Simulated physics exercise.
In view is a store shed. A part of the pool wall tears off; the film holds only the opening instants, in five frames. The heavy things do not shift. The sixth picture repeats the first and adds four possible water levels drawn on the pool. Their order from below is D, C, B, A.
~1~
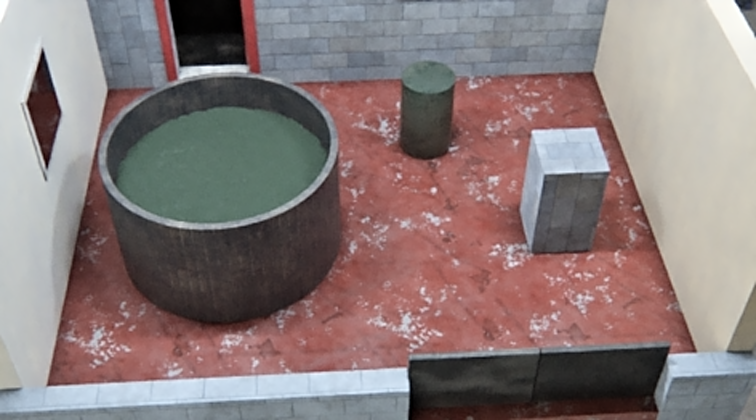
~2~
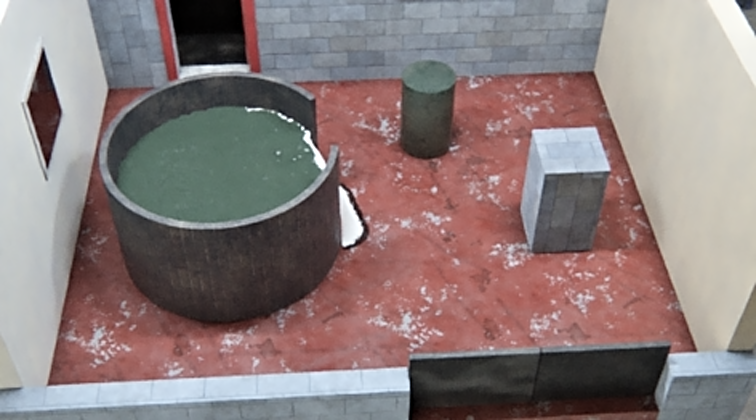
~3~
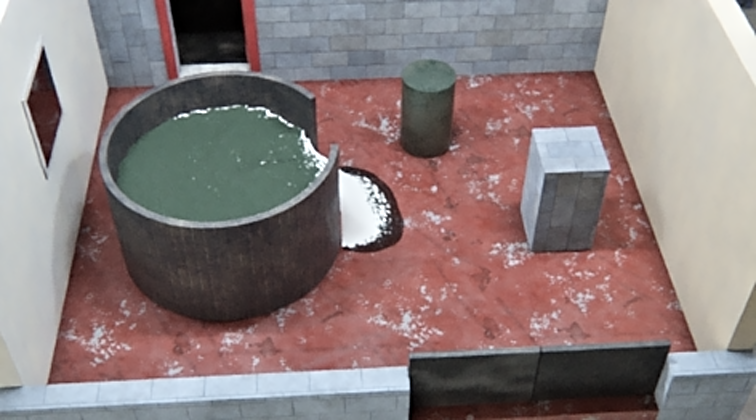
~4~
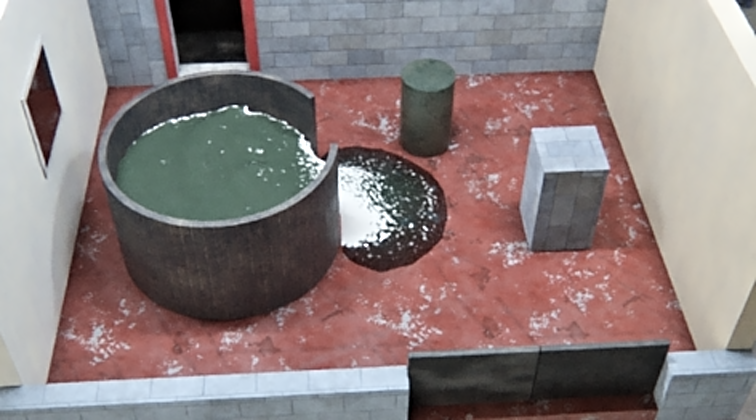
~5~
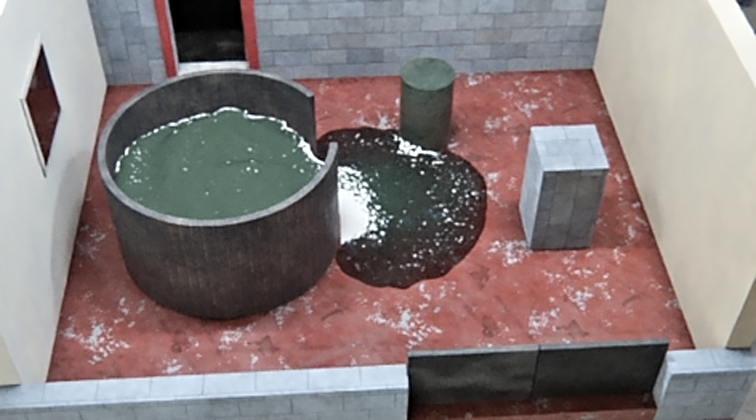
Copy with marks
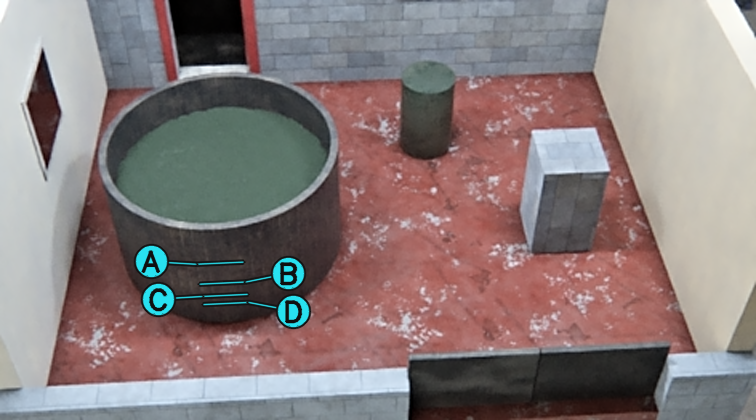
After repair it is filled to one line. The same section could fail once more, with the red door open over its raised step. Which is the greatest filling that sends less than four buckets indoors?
Use line A.
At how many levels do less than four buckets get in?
All four.
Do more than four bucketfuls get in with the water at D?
No, that is safe.
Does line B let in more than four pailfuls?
No.
In cyan, A at (219, 263); B at (222, 283); C at (224, 295); D at (226, 303); from the bottom up D, C, B, A.
For line A, a splash gets over, under a bucket.
For line B, nothing gets over.
For line C, nothing gets over.
For line D, nothing gets over.
